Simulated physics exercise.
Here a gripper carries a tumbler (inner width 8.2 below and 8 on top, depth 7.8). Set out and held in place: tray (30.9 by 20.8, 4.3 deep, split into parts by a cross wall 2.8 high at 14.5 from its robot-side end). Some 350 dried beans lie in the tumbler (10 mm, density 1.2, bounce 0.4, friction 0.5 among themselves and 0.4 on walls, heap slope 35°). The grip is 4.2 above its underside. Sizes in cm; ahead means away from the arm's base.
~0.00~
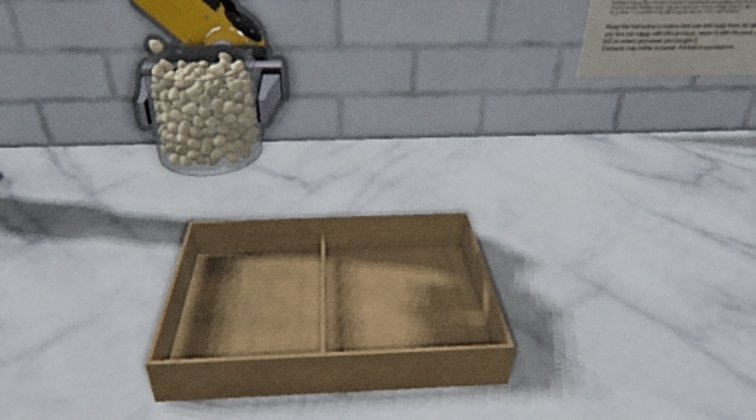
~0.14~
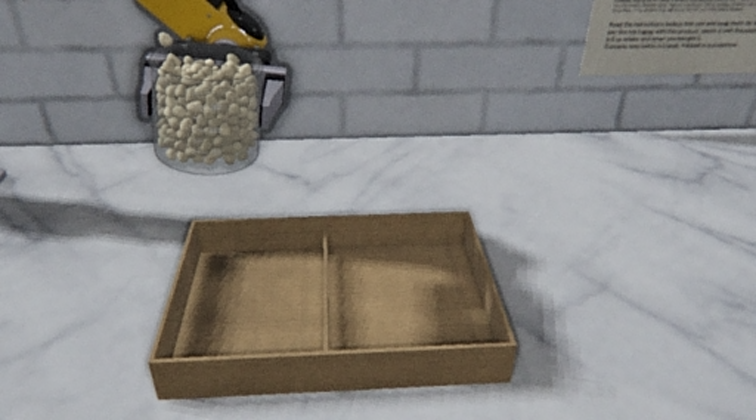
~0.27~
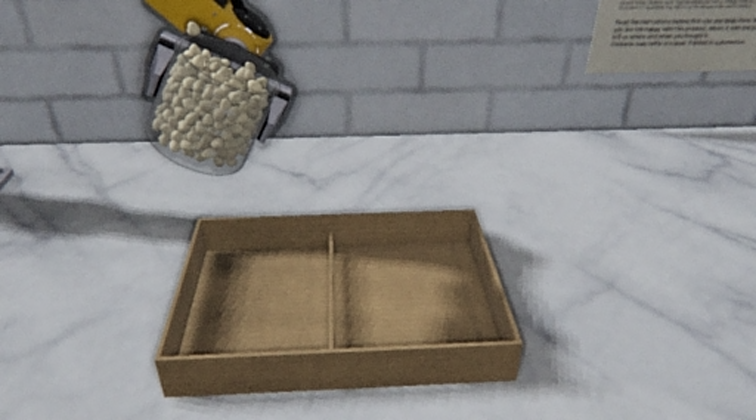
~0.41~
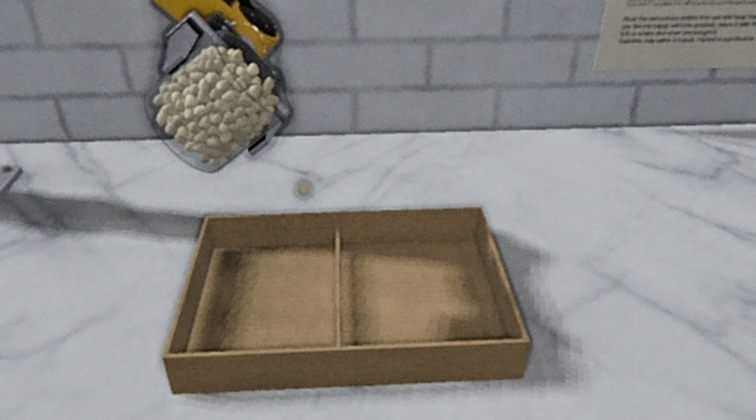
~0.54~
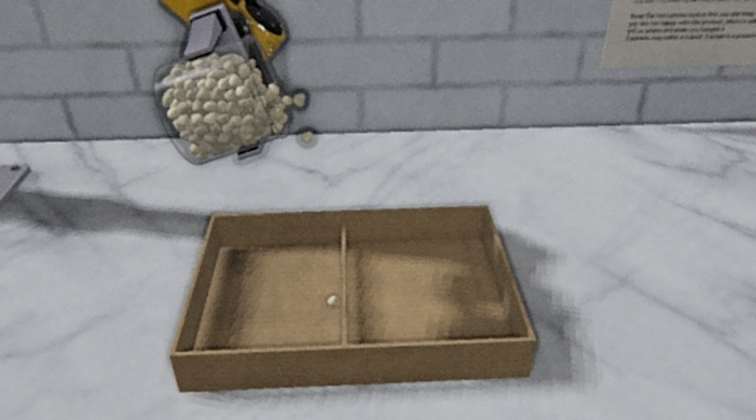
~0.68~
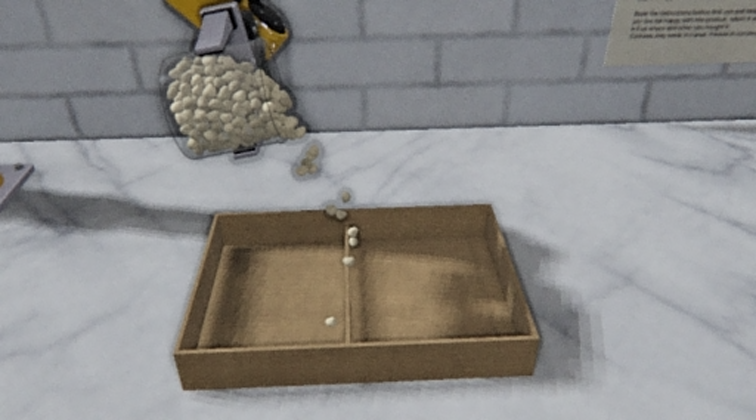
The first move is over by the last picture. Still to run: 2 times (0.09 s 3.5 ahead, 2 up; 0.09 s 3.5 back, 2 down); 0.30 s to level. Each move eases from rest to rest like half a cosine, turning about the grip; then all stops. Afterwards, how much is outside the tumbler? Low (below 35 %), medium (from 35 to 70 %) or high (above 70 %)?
Outside the tumbler the share is high, above 70 %.
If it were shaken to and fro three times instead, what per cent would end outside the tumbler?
Then about 95 per cent.
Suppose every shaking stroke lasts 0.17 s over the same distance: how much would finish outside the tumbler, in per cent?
Then about 45 per cent.
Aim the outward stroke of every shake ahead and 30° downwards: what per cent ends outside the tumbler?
About 50 per cent.
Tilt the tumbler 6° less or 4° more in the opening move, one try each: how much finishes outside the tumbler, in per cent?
About 90 and 95 per cent.
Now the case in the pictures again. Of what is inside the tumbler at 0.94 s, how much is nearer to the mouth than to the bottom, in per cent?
About 55 per cent.
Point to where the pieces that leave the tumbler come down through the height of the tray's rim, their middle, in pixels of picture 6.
Near (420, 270).
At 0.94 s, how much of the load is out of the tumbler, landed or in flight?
About 85 per cent by then.
After 0.94 s, tilted 80° forward, highest piece 24 above the table; 48 in the tumbler, 30 in the far-side part, 4 in the robot-side part, 270 in flight or on a rim.
After 1.21 s, tilted 33° forward, highest piece 23 above the table; 307 in the far-side part, 24 in the tumbler, 21 in the robot-side part.
After 1.54 s, level, highest piece 23 above the table; 307 in the far-side part, 24 in the tumbler, 21 in the robot-side part.
After 2.59 s, level, highest piece 23 above the table; 307 in the far-side part, 24 in the tumbler, 21 in the robot-side part.
In the end, 307 in the far-side part, 24 in the tumbler, 21 in the robot-side part. That is 93 % outside the tumbler.
